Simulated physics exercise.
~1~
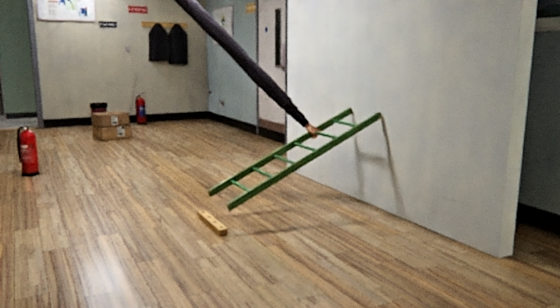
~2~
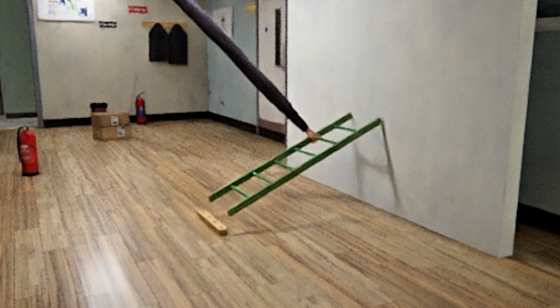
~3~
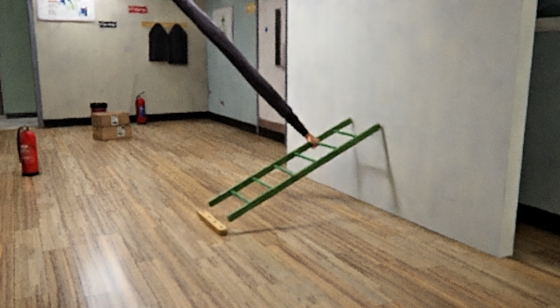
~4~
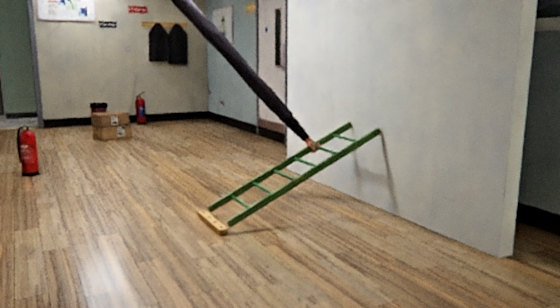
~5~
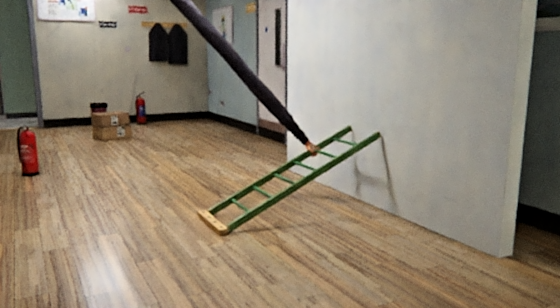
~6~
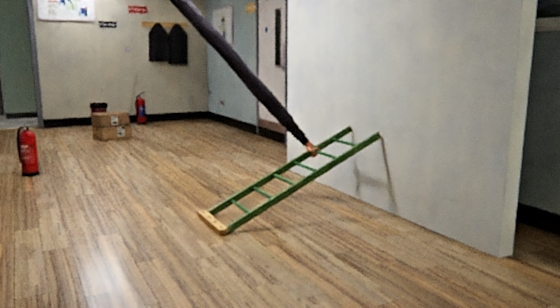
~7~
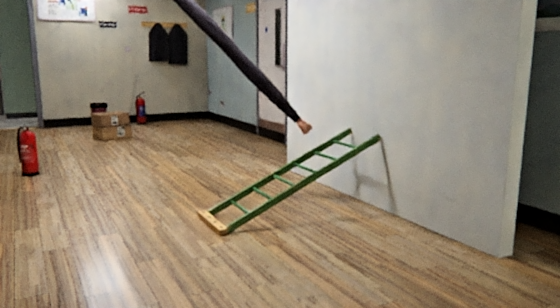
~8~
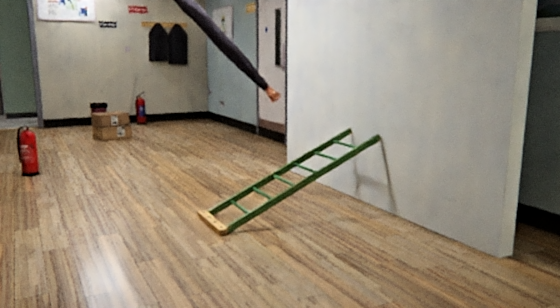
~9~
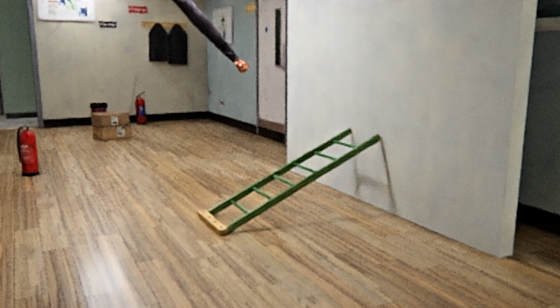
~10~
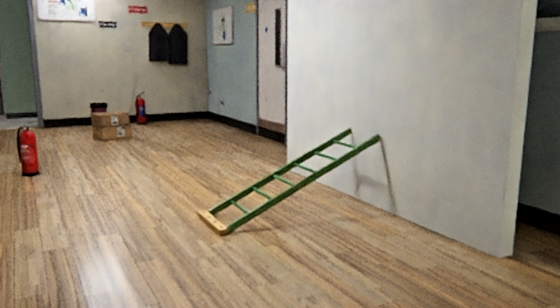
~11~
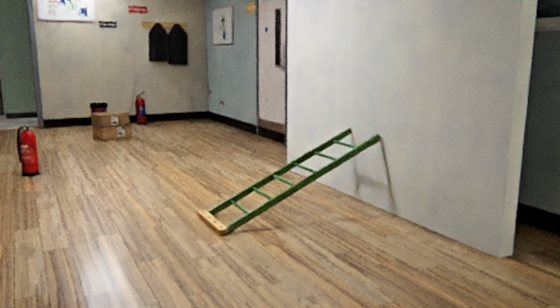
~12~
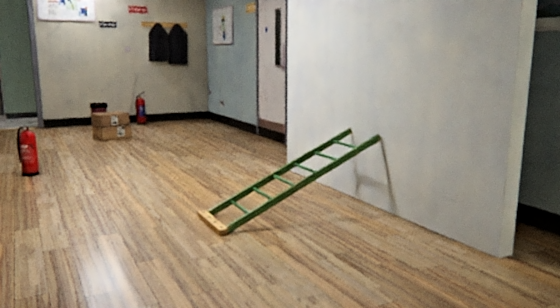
A dark-sleeved arm reaches down from the top of a room with a wood-plank floor, seen by a still camera from across the floor. It holds a green ladder that slants from a pale wall panel on the right toward a small wooden strip on the floor near the centre. Red extinguishers stand at the left and by the far wall, beside a cardboard box. The hand lowers the ladder slightly until its foot meets the strip, then lets go and draws back up out of view. The ladder stays leaning against the wall, at rest.
